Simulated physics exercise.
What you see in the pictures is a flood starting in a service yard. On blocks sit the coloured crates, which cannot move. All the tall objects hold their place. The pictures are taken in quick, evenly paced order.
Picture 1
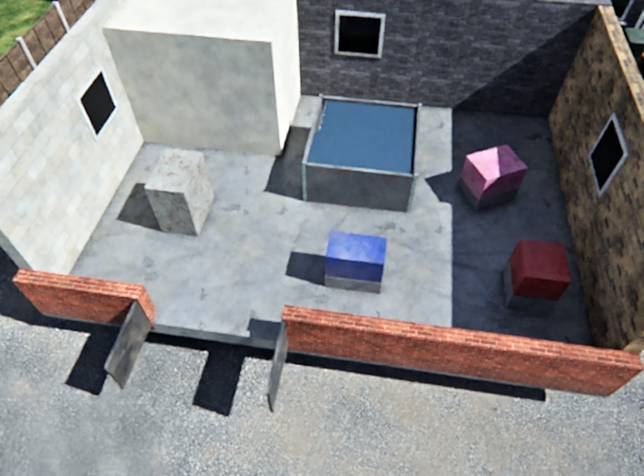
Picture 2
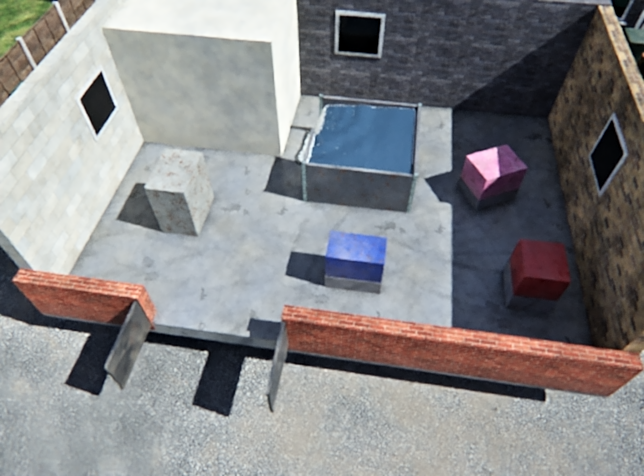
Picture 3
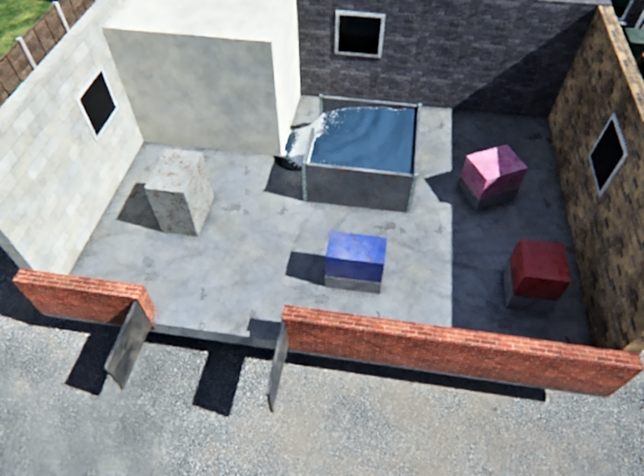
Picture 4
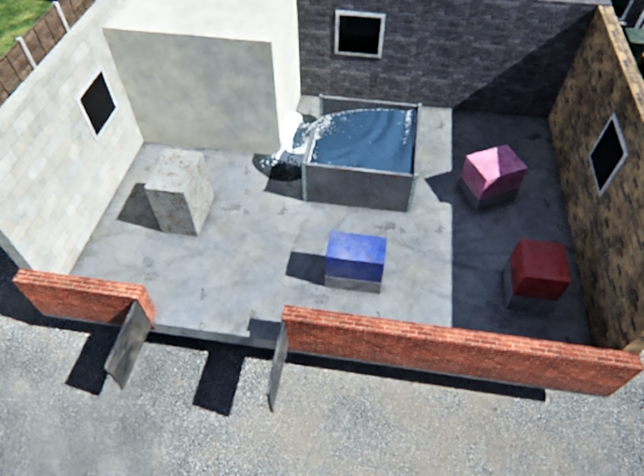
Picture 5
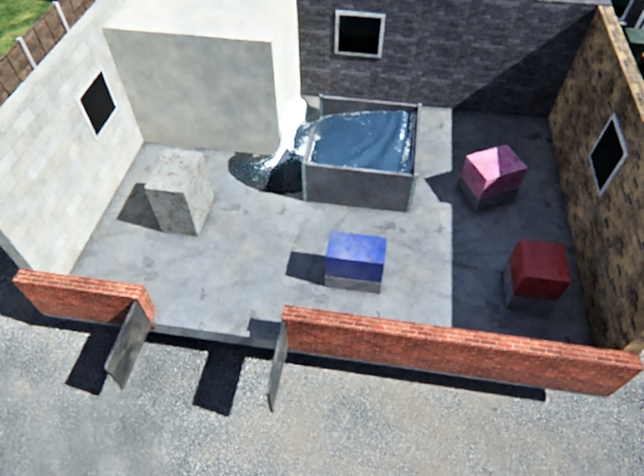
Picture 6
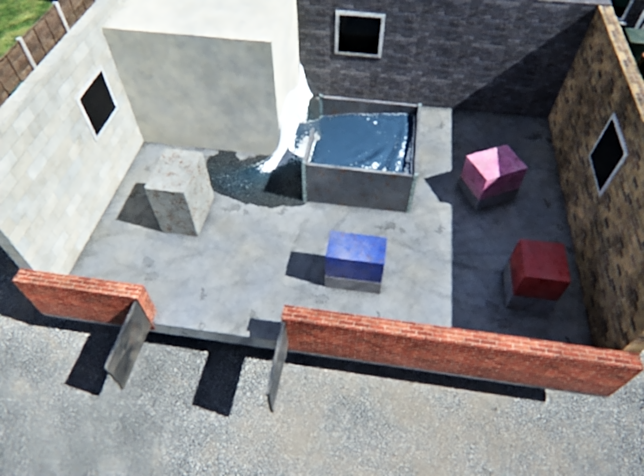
Water in the open tank slid to the left, poured out over that side and splashed up the pale wall, then spread across the yard floor to the grey block while the coloured crates stayed still.
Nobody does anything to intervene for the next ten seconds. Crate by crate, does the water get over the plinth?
At the end, the red crate is safe from the water. The blue crate is safe from the water. The pink crate is safe from the water.
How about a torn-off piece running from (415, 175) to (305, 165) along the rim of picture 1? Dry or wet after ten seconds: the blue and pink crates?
Blue: Overtopped; pink: Not reached.
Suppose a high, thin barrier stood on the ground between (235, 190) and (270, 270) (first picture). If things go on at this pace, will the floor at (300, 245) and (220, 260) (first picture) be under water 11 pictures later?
Reached, untouched.
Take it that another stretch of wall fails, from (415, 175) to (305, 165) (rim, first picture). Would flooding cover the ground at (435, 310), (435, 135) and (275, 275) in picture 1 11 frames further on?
Point one: Reached. Point two: Not reached. Point three: Reached.
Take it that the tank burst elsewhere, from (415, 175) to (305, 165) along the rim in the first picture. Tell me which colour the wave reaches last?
It's the pink-painted one.
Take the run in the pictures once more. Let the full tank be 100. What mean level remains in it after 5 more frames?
My reading is roughly 66 in a hundred.
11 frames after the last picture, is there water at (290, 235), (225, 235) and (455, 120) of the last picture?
Going through them in order, I'd call them drenched, drenched and drenched.
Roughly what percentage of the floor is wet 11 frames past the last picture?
That works out to some 45 in a hundred.
A moment on, water covers 25 % of the floor; the red crate not reached, the blue crate not reached, the pink crate not reached.
Next, water covers 45 % of the floor; the red crate not reached, the blue crate water round its plinth, the pink crate not reached.
Then, water covers 60 % of the floor; the red crate not reached, the blue crate water round its plinth, the pink crate water round its plinth.
Later, water covers 85 % of the floor; the red crate water round its plinth, the blue crate water round its plinth, the pink crate water round its plinth.
In the end, water covers 100 % of the floor; the red crate stayed above the water, the blue crate stayed above the water, the pink crate stayed above the water.
